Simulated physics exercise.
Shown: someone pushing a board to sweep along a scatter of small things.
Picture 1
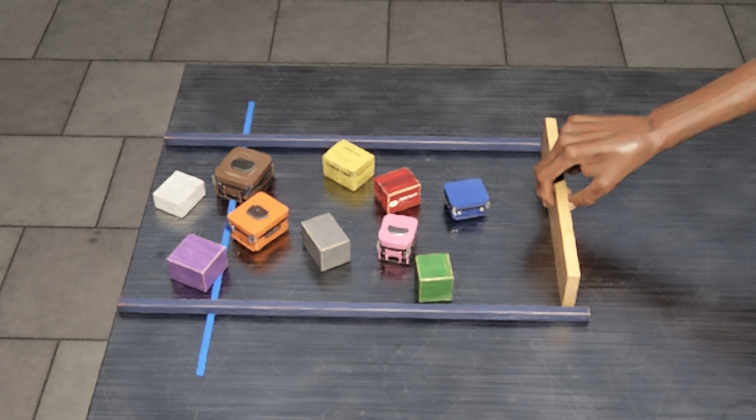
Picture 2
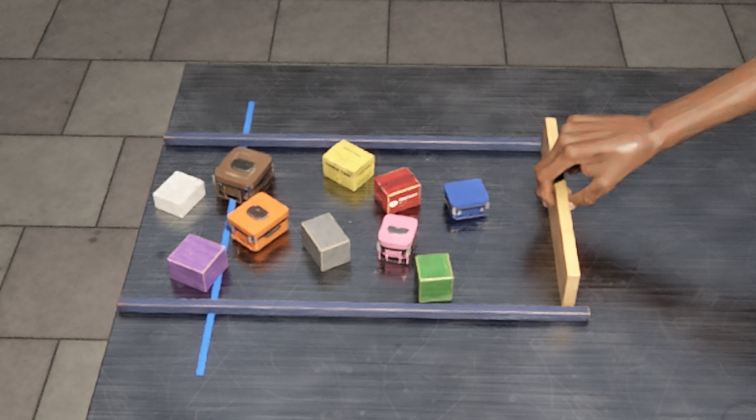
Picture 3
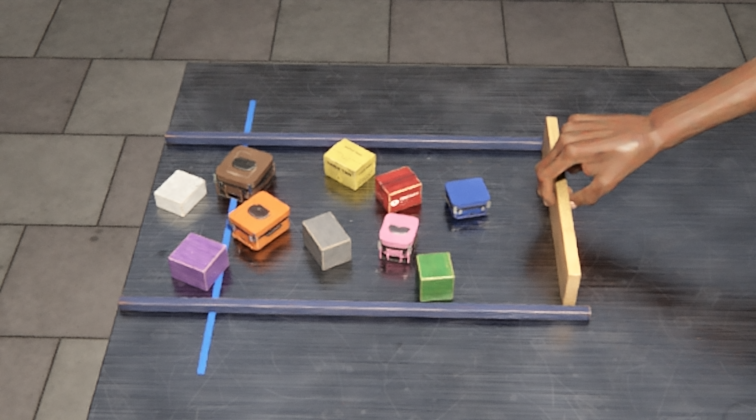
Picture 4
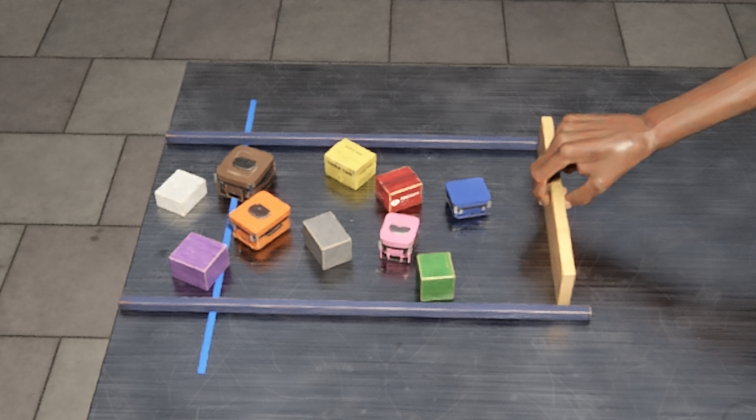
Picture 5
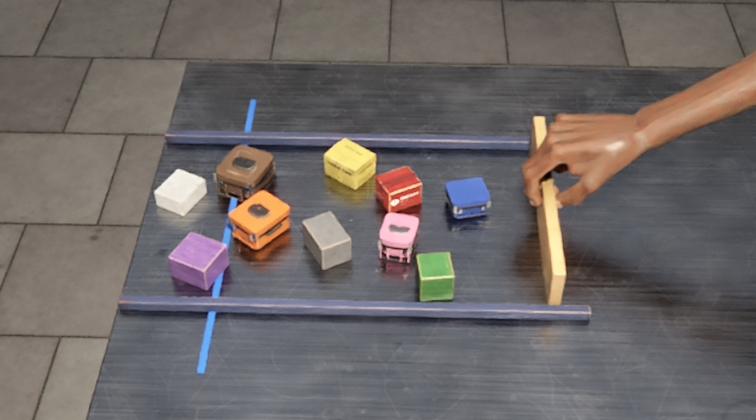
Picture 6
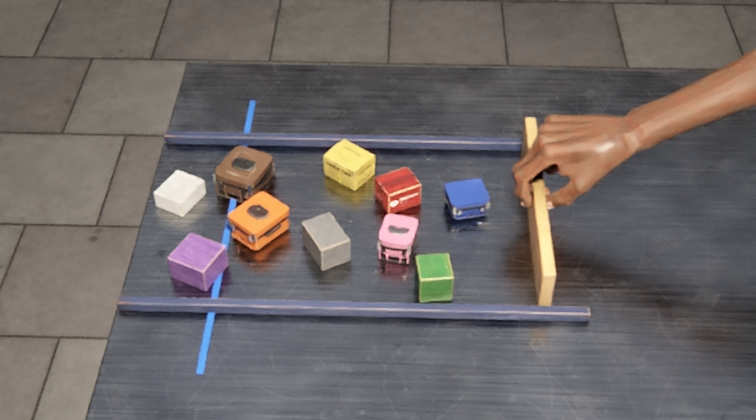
A wooden board held upright by a hand stayed still at first, then slid a short way left between two rails toward a scatter of small colourful cases and blocks, which stayed put.
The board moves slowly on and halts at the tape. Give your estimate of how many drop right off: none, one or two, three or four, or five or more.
The way I see it, one or two of them end up off the end.
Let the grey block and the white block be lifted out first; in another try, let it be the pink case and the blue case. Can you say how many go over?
0 for the first case, 1 for the second.
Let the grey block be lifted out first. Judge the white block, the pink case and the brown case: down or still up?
White block: Over the edge. Pink case: Still there. Brown case: Still there.
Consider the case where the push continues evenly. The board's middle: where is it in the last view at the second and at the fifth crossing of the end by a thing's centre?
(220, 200) and (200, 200).
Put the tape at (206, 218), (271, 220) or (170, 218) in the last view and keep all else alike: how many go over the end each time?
Tallies in the order given: 3, 0, 6.
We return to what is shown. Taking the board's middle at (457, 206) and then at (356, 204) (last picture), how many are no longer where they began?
Counts: 2, 6.
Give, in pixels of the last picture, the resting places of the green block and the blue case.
Okay, so first (200, 271), and next (214, 192).
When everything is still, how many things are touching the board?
The count is 4.
Soon after, none off yet; white block at rest near (180, 193); purple block at rest near (198, 262); brown case at rest near (245, 175).
After that, none off yet; white block moving near (176, 192); purple block displaced a little near (172, 265); brown case displaced about its own width near (205, 159).
In the end, the number that fall off is one or two; gone, white block.
